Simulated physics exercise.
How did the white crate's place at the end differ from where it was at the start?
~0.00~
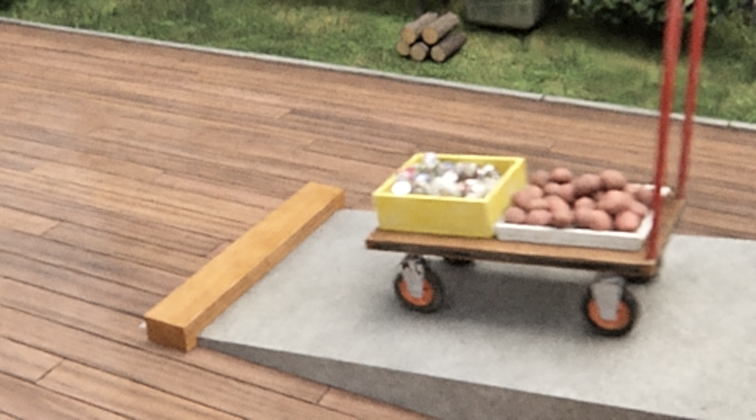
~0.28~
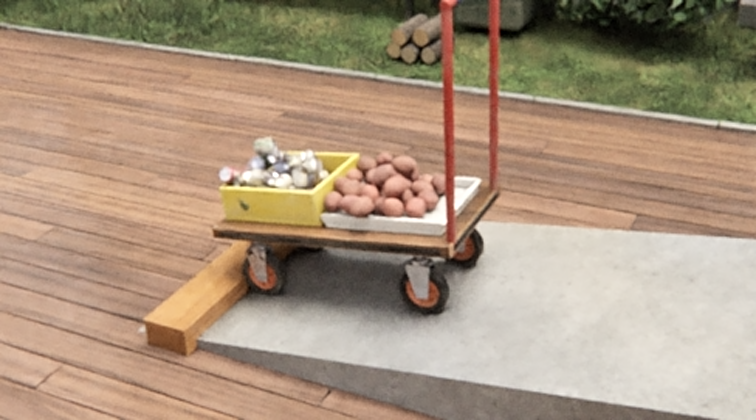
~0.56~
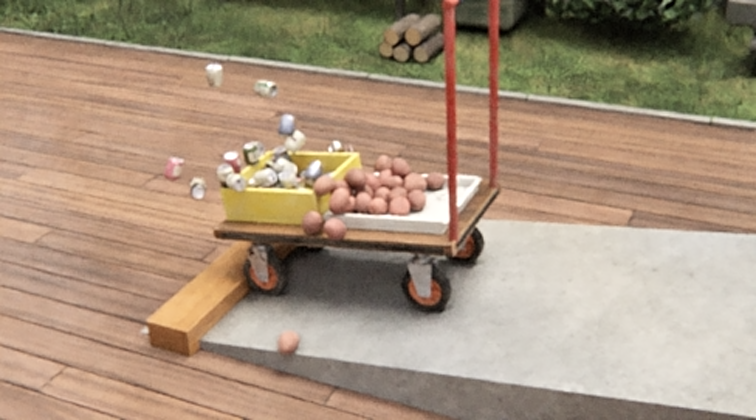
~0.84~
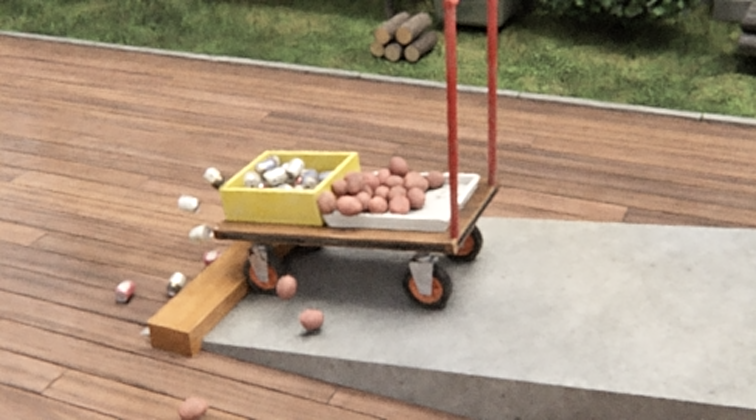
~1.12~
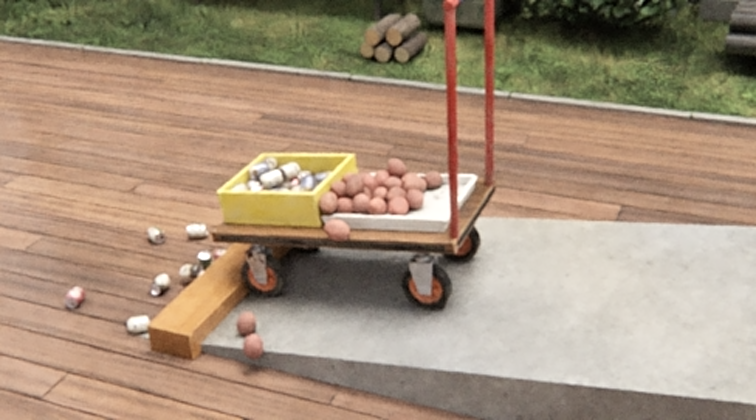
The white crate ended up further left, nearer the low wooden step, after starting over on the right side of the view. It was still on the cart's deck beside the yellow crate.
A flat cart with red handles rolled left down a grey ramp and stopped against a low wooden step, and some of the small cans and red potatoes flew out of their crates, ending up scattered around the step while the rest stayed aboard.
